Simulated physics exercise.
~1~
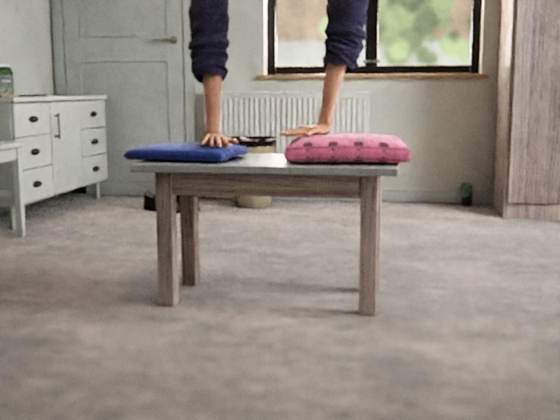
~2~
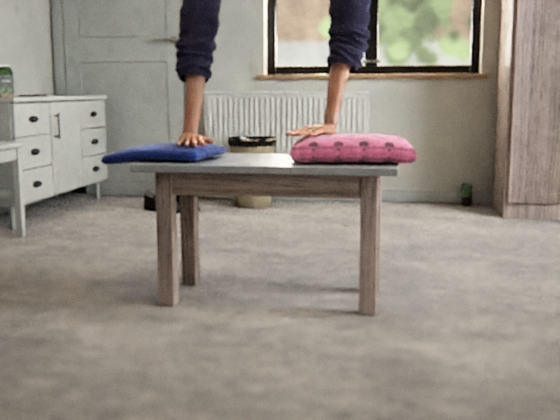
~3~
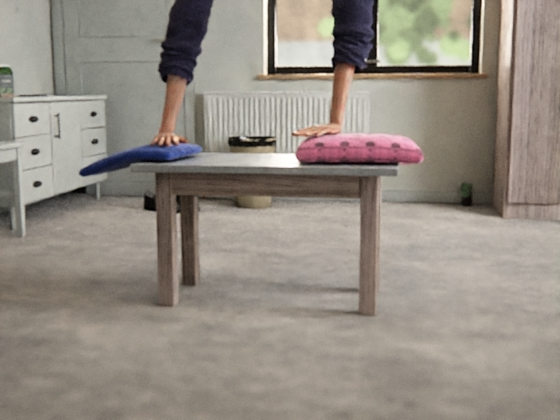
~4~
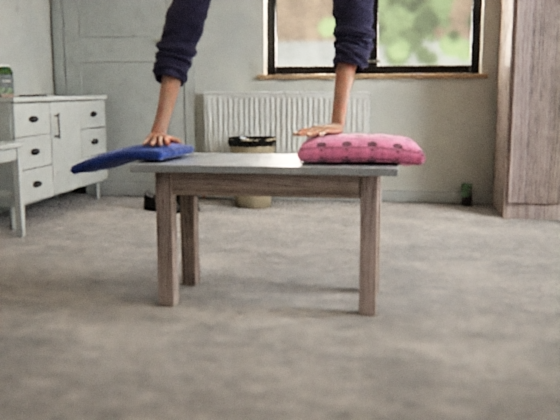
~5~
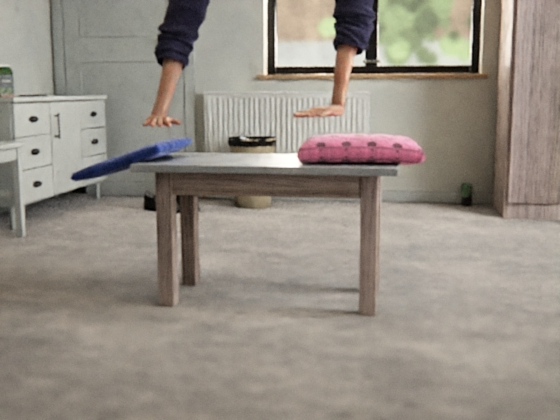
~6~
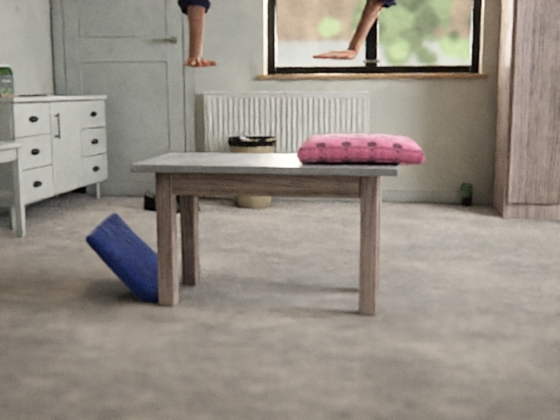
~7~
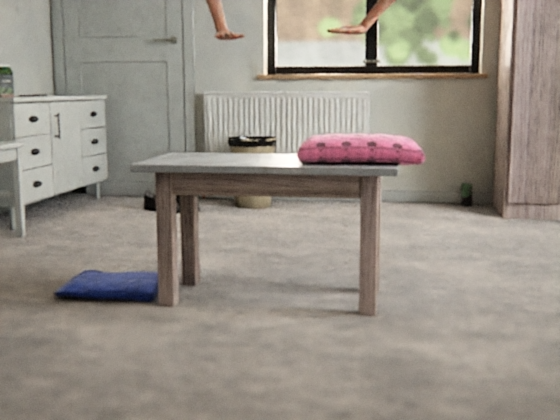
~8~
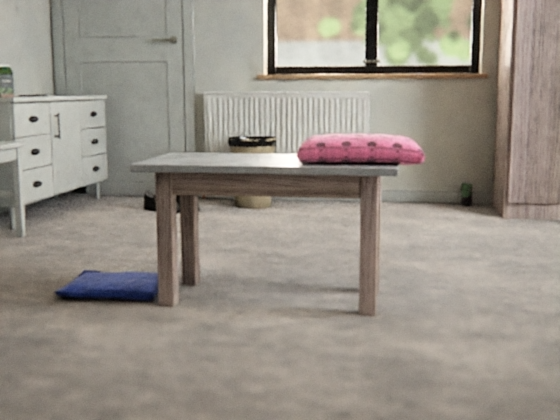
At the start, two hands reach down from above and press on a blue seat pad and a pink pillow lying side by side on a small wooden table. The hands spread apart, sliding the pad left until much of it hangs over the table's end, while the pillow shifts slightly to the right. Then both hands let go and lift away. The blue pad tilts, slips off the left end and drops beside the table leg, tipping down onto the floor. The hands rise out of view, leaving the pad flat on the floor and the pink pillow still resting on the tabletop.
